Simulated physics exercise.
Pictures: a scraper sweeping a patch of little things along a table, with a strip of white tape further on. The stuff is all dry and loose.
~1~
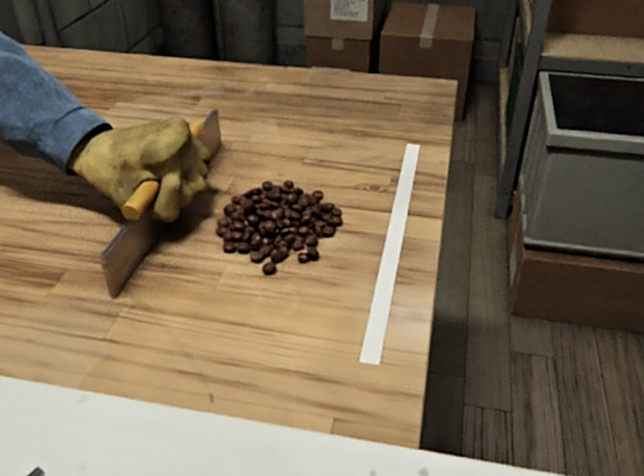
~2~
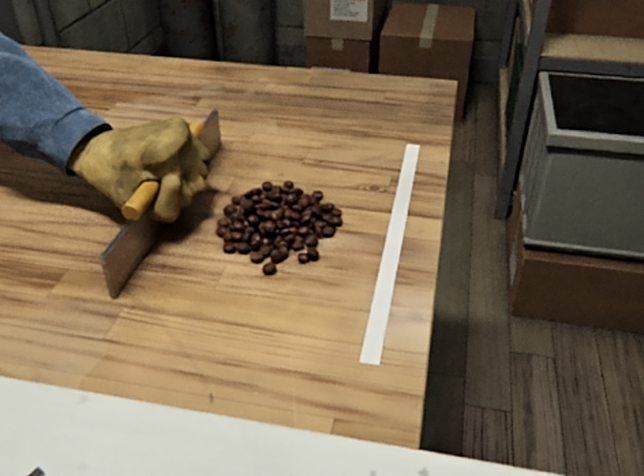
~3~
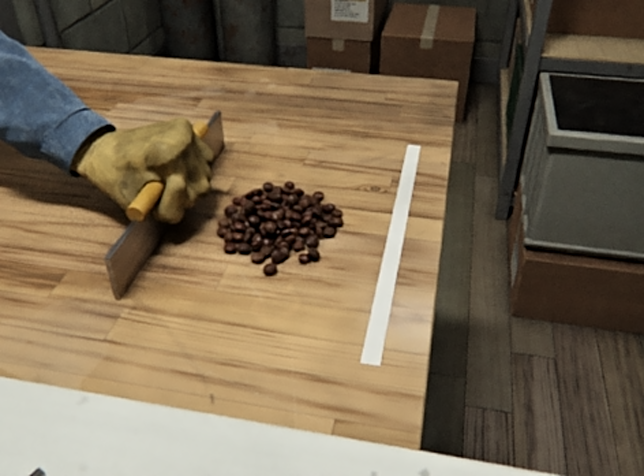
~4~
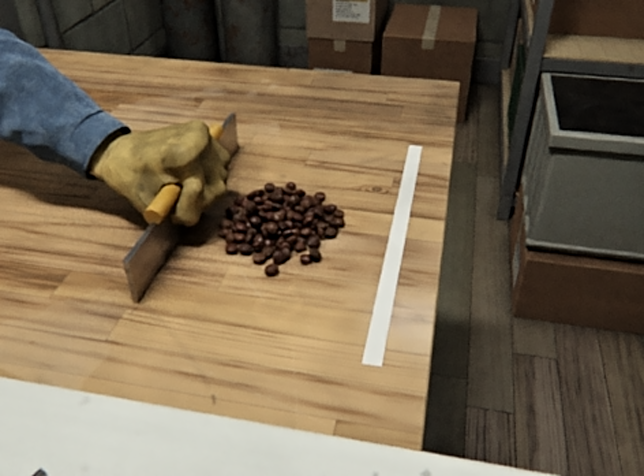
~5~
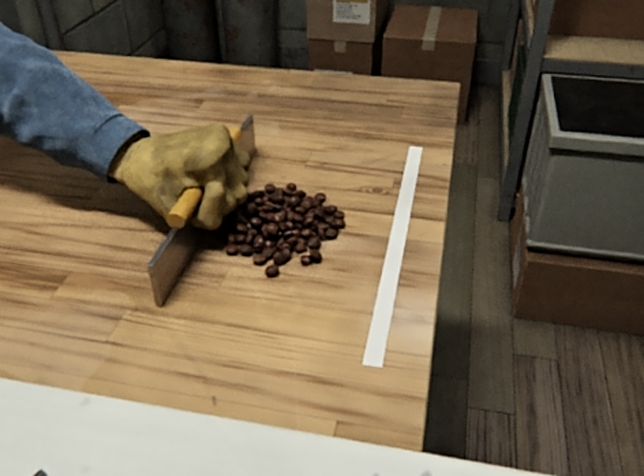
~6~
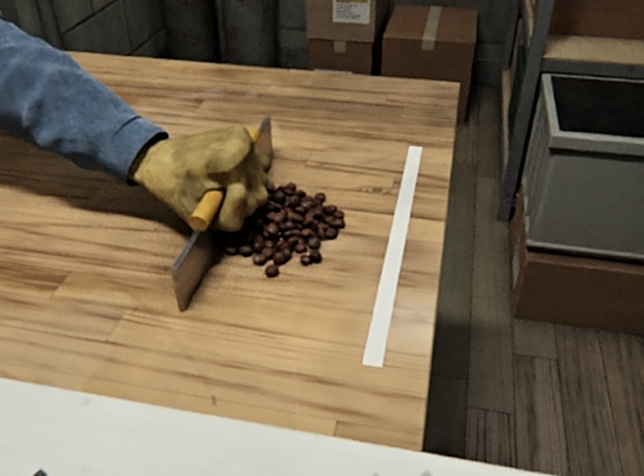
A scraper held in a yellow-gloved hand rested on a wooden table, then slid a short way right into a heap of small dark brown pieces, nudging only a few of them along.
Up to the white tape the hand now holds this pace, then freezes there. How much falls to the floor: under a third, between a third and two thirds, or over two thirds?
The push sends a middle-sized part, a third to two thirds, off the edge.
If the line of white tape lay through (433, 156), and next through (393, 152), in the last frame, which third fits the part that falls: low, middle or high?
Result 1: Above two thirds. Result 2: Below one third.
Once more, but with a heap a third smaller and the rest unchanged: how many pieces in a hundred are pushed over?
Estimate: Around 50 %.
Shortly afterwards, scraper still moving, near (321, 190); heap all on the table, its front near (397, 232).
Next, scraper stopped at the white tape; heap near a third over the edge.
Some moments later, scraper stopped at the white tape; heap near half over the edge.
In the end, scraper stopped at the white tape; heap near half over the edge.
